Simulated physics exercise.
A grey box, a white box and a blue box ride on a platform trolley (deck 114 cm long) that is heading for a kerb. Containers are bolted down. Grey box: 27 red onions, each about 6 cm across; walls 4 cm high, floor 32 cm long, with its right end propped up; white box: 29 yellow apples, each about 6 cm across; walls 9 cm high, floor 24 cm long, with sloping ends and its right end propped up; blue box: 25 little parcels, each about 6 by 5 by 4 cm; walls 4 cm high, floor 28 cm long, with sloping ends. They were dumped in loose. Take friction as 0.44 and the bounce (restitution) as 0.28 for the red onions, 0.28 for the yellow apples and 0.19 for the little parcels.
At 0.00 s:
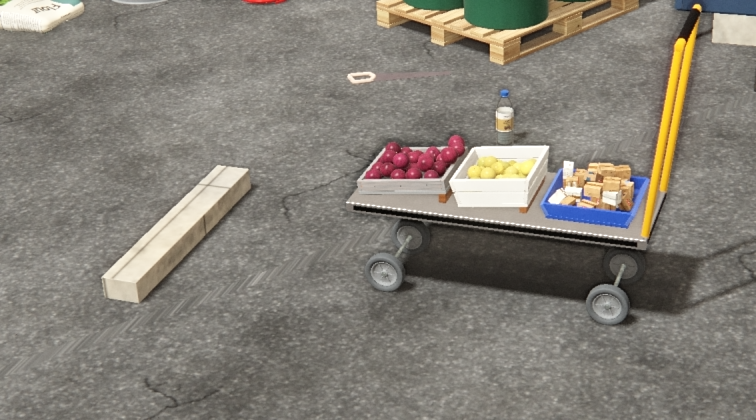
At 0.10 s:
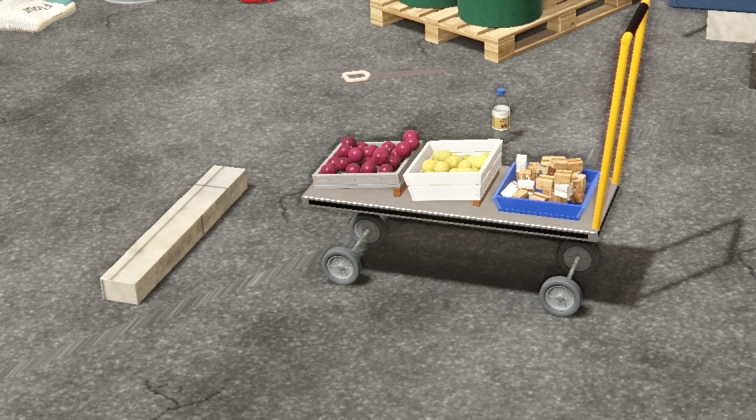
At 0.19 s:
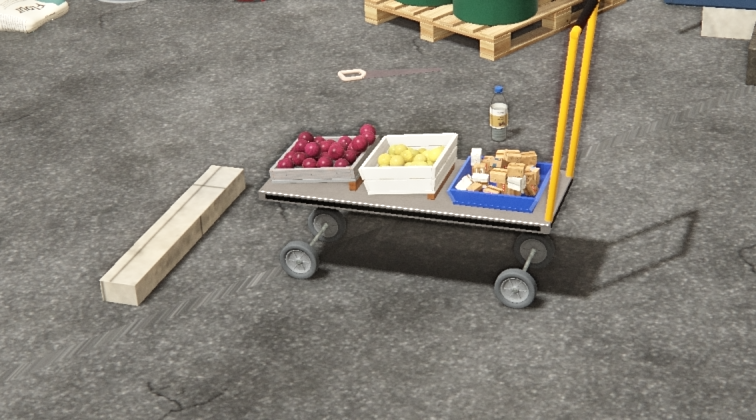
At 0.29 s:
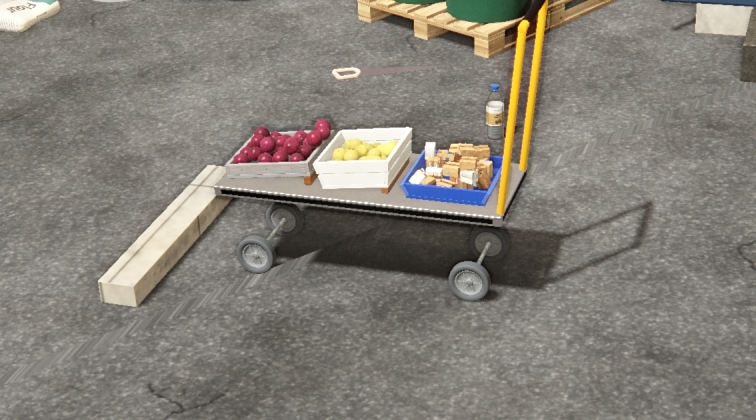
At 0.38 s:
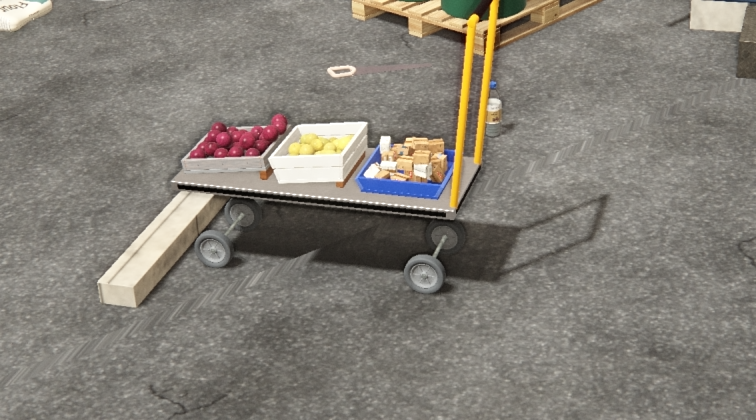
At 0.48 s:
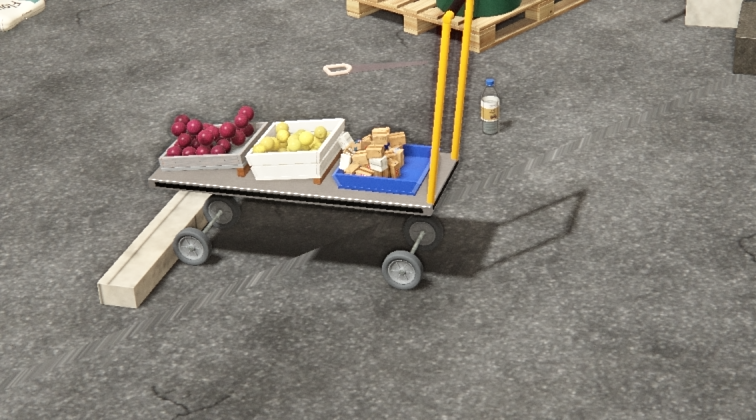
We see a platform trolley carrying red onions, yellow apples and small parcels in three boxes roll left across grey ground to a pale beam, where the parcels slide leftward and heap up beside the white box, baring the blue box's right side.
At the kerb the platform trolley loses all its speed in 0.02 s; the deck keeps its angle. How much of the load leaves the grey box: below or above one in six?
More than one in six of the red onions leave the grey box.
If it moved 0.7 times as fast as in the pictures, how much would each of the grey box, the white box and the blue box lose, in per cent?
Then grey box 20, white box 0, blue box 20 per cent.
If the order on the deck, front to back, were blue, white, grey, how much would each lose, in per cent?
Then grey box 20, white box 0, blue box 30 per cent.
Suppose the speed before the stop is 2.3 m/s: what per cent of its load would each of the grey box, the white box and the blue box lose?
Then grey box 40, white box 10, blue box 30 per cent.
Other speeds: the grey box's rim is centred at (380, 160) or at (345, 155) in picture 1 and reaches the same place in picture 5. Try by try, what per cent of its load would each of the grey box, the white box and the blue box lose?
Grey box 20 then 10, white box 0 then 0, blue box 20 then 10 per cent.
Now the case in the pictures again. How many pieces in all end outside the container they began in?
Some 18 pieces.
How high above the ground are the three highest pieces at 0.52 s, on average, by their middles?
Some 56 cm up.
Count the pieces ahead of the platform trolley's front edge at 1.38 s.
About 8.
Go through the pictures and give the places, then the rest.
In the first frame (each is followed by its nearest rim corner in this view; the camera moves round a little), grey box, (441, 179); blue box, (632, 214); 82 cm short of the stop; none out.
The second frame shows grey box, (395, 173); blue box, (583, 206); 64 cm short of the stop.
The third frame shows grey box, (350, 168); blue box, (535, 199); 46 cm short of the stop.
The fourth frame shows grey box, (305, 162); blue box, (487, 192); 28 cm short of the stop.
The fifth frame shows grey box, (260, 157); blue box, (441, 186); 9 cm short of the stop.
The sixth frame shows grey box, (238, 154); blue box, (418, 182); stopped; 1 out, the lowest parcel at (345, 141).
After 0.52 s, grey box 25 in, 2 out, white box 29 in, 0 out and blue box 24 in, 1 out.
After 0.64 s, grey box 23 in, 4 out, white box 29 in, 0 out and blue box 19 in, 6 out.
After 0.87 s, grey box 19 in, 8 out, white box 27 in, 2 out and blue box 18 in, 7 out.
When it is over (at 1.38 s), grey box 18 in, 9 out, white box 27 in, 2 out and blue box 18 in, 7 out. Asked share, 9 of 27, 33 per cent.
